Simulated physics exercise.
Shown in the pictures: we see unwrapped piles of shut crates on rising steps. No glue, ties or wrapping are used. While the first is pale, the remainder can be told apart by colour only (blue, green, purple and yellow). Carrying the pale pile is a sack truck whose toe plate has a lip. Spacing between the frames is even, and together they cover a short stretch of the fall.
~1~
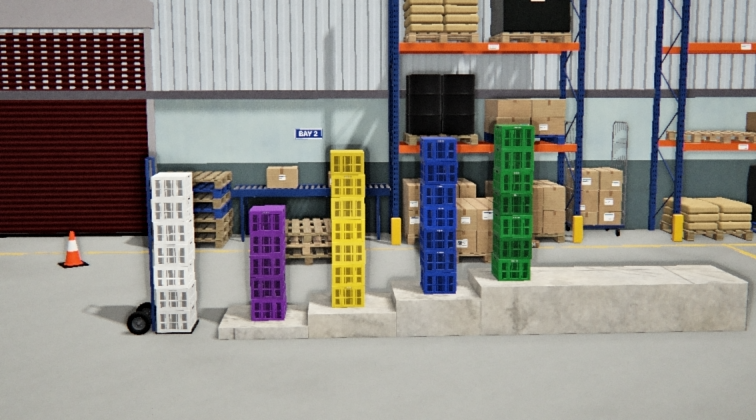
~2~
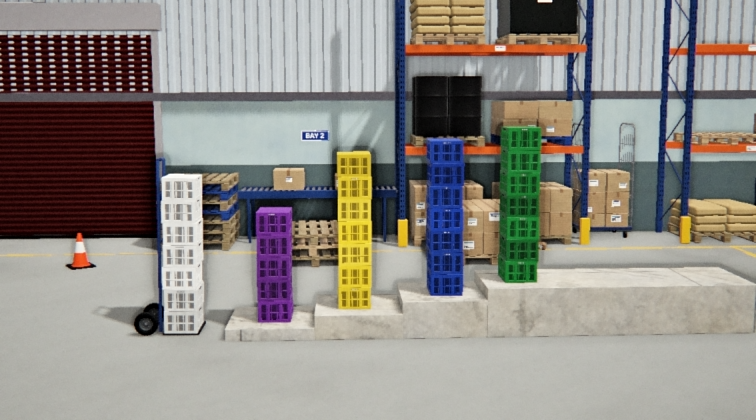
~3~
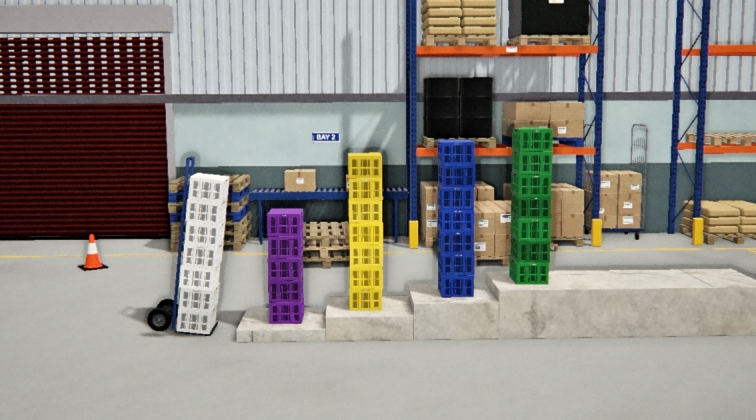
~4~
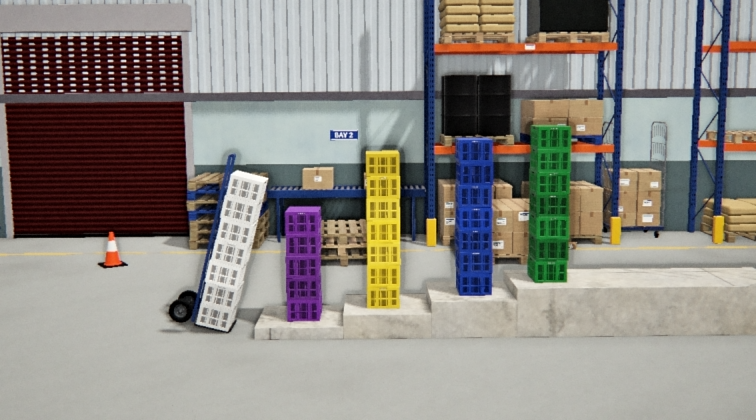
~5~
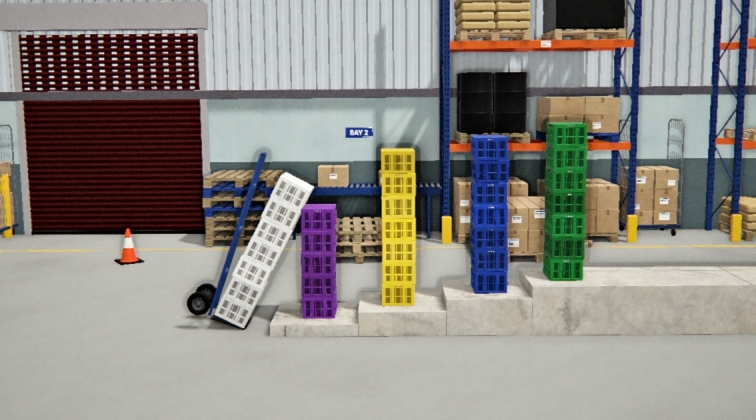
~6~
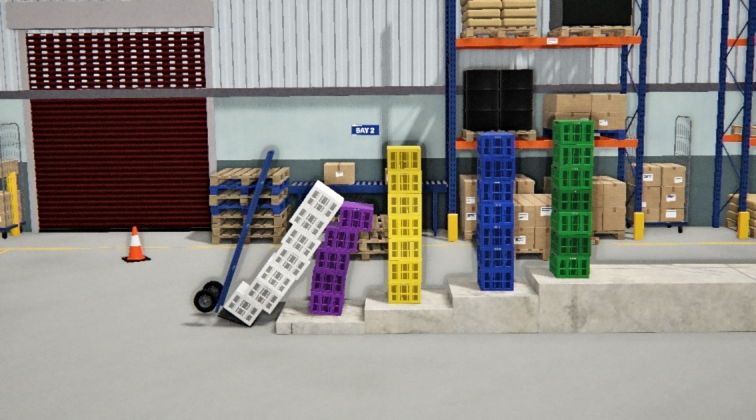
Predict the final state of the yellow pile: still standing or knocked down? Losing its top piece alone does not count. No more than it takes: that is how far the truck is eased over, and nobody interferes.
When it all settles, that pile has taken a big hit.
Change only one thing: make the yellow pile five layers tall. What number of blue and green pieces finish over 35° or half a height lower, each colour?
Tally: Blue = 7; green = 7.
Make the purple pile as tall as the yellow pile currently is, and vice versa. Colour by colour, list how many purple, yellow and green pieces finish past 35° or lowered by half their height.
Colour by colour: Purple 6; yellow 5; green 7.
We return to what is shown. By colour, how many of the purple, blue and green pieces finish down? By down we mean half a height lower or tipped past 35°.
Tally: Purple = 4, blue = 6, green = 7.
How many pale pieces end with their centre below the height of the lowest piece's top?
I make it 1 all told.
Soon after the last picture, 7 of the pale pile down; none of the 7 yellow crates down (0 of 26 in all colours); top yellow crate leaning a little; top purple crate leaning clearly, half its height lower.
A little later, 7 of the pale pile down; 7 of the 7 yellow crates down (11 of 26 in all colours); top yellow crate leaning well over, about its own height lower; top purple crate leaning clearly, some two heights lower.
Later still, 7 of the pale pile down; 7 of the 7 yellow crates down (24 of 26 in all colours); top yellow crate leaning steeply, some three heights lower; top green crate on its side.
At rest, 7 of the pale pile down; 7 of the 7 yellow crates down (24 of 26 in all colours); top yellow crate leaning steeply, some three heights lower; top purple crate leaning clearly, some two heights lower. As the last picture would show them, middles, top yellow crate near (535, 215), top purple crate near (424, 248).
